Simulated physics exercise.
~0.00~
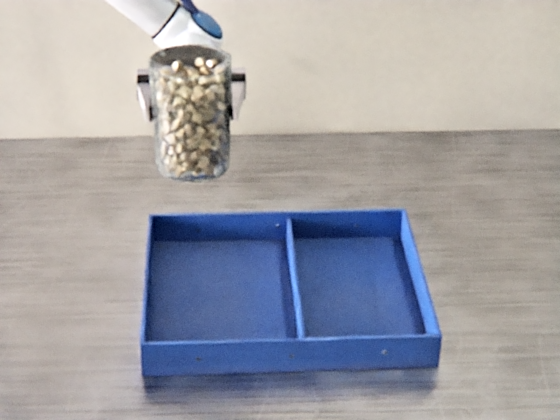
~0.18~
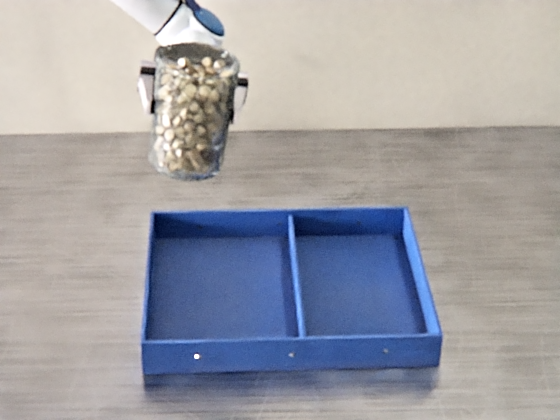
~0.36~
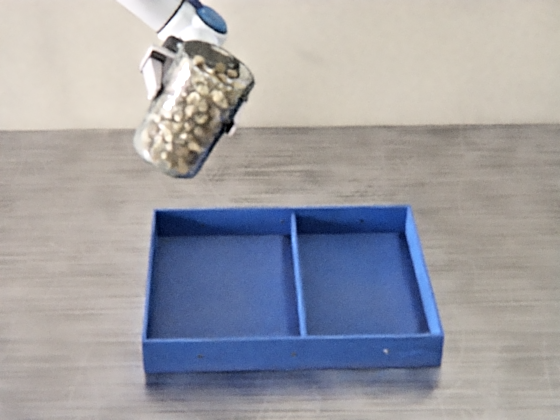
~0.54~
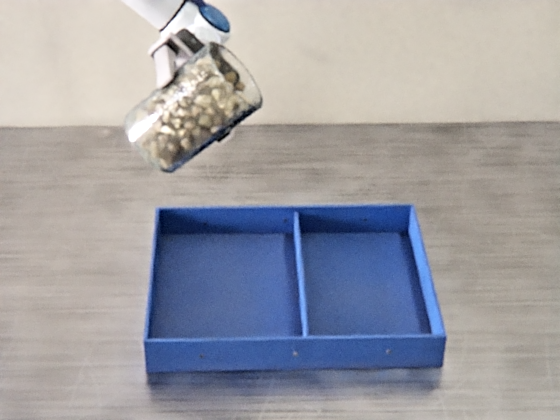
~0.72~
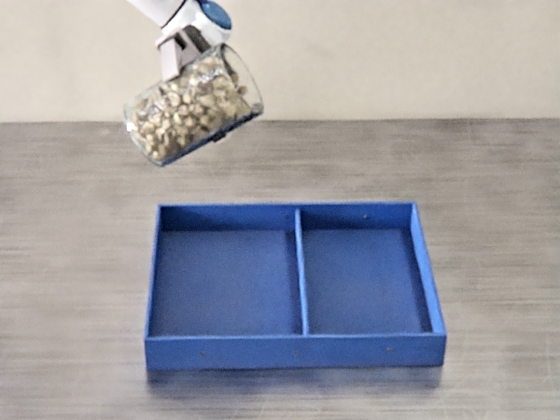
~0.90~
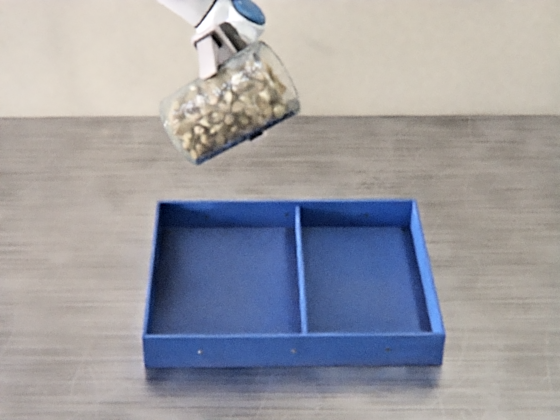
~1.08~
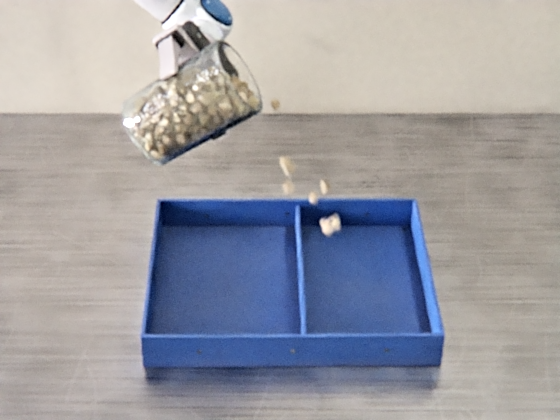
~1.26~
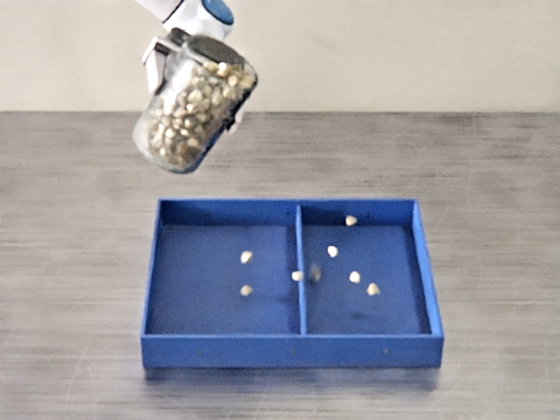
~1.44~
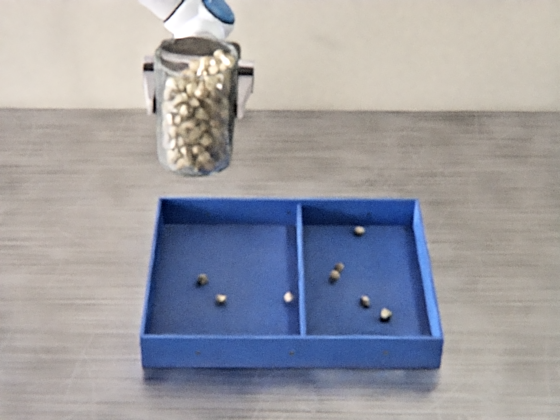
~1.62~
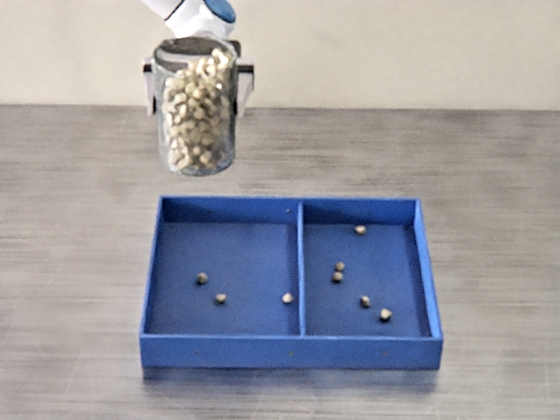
A robot arm tilts a clear tumbler, spills a few pebbles into both parts of a blue tray, and rights it.
